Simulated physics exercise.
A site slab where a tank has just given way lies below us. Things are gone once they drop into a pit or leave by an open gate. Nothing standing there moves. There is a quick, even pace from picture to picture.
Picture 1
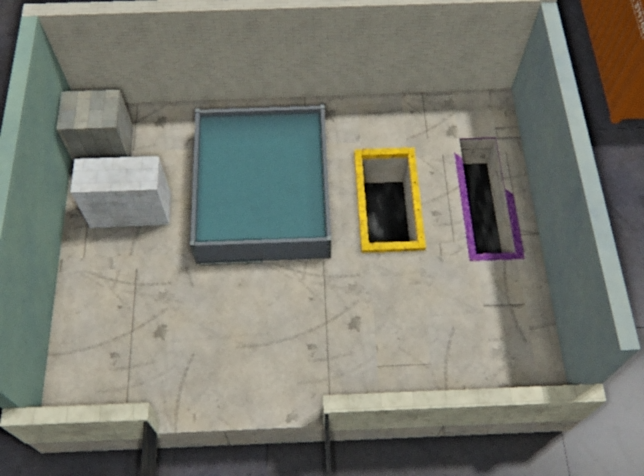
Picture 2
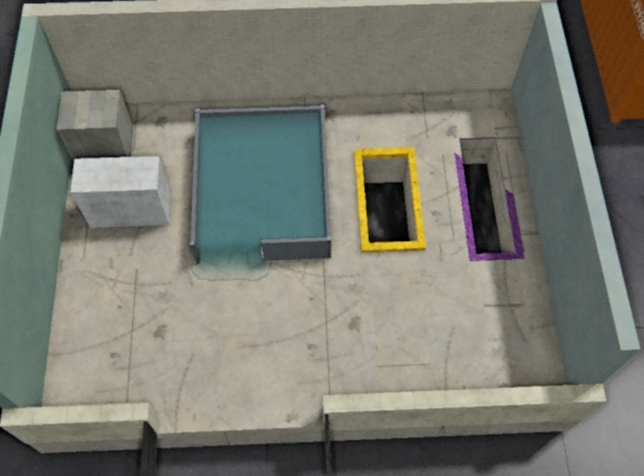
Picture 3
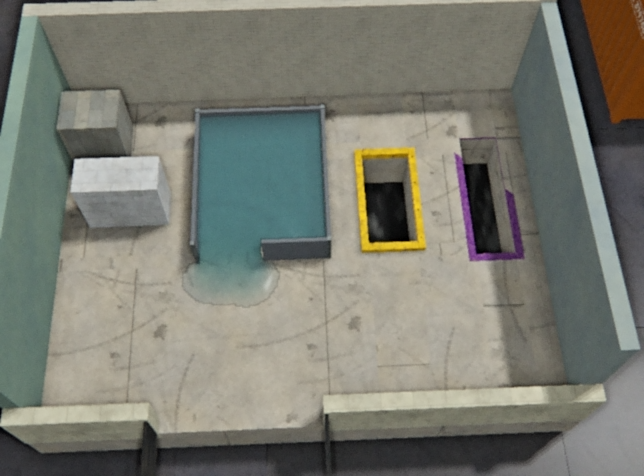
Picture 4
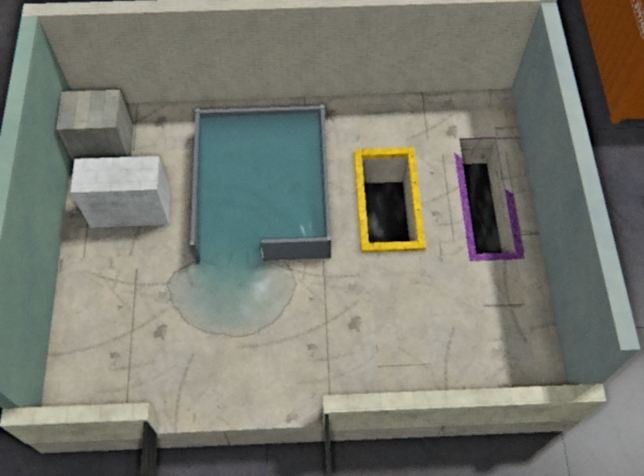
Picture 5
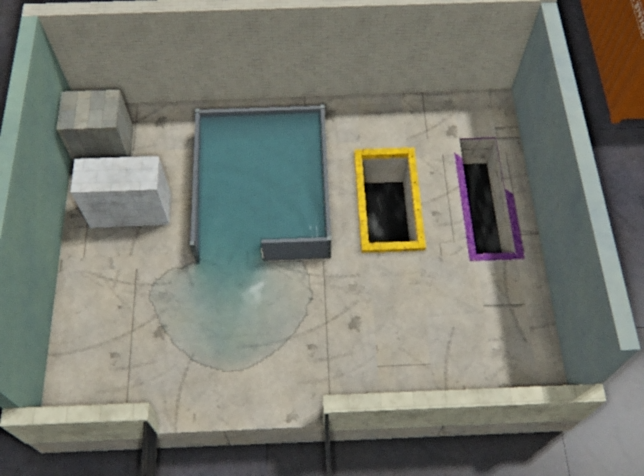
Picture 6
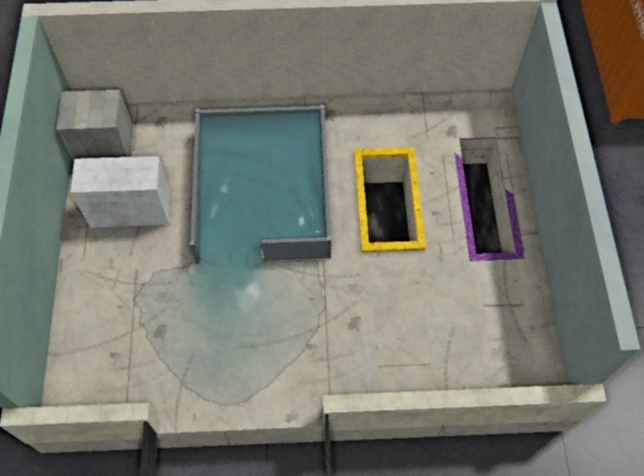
Walled concrete slab with two rimmed pits, water pouring from a gap in an open tank's front and spreading across the floor.
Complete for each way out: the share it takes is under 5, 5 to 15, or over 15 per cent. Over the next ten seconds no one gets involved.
Completed: For the gate it is over 15 per cent; for the purple pit it is under 5 per cent; for the yellow pit it is under 5 per cent.
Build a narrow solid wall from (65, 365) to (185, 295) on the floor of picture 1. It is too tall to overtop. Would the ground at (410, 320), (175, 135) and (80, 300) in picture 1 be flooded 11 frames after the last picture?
In that order: Clear, dry, flooded.
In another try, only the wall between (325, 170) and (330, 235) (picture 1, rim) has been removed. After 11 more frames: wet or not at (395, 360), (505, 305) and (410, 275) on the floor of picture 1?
Listed in order, they come out sitting in a pool, sitting in a pool and sitting in a pool.
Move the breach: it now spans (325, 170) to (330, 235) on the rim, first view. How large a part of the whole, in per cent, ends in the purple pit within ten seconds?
The purple pit gets 8 per cent.
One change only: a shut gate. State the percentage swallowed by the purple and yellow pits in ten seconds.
Shares, %: Purple = 8; yellow = 0.
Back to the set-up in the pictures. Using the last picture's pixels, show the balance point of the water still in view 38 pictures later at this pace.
Roughly (218, 254) in the last picture.
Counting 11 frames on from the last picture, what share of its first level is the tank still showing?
That comes to about 64 per cent.
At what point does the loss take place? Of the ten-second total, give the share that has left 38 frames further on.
My reading is near 75 per cent.
A moment on, water covers 20 % of the floor; the gate 3 %, the purple pit 0 %, the yellow pit 0 %.
Next, water covers 25 % of the floor; the gate 11 %, the purple pit 0 %, the yellow pit 0 %.
Then, water covers 35 % of the floor; the gate 23 %, the purple pit 0 %, the yellow pit 0 %.
Later, water covers 45 % of the floor; the gate 36 %, the purple pit 0 %, the yellow pit 0 %.
In the end, water covers 55 % of the floor; the gate 49 %, the purple pit 0 %, the yellow pit 0 %.
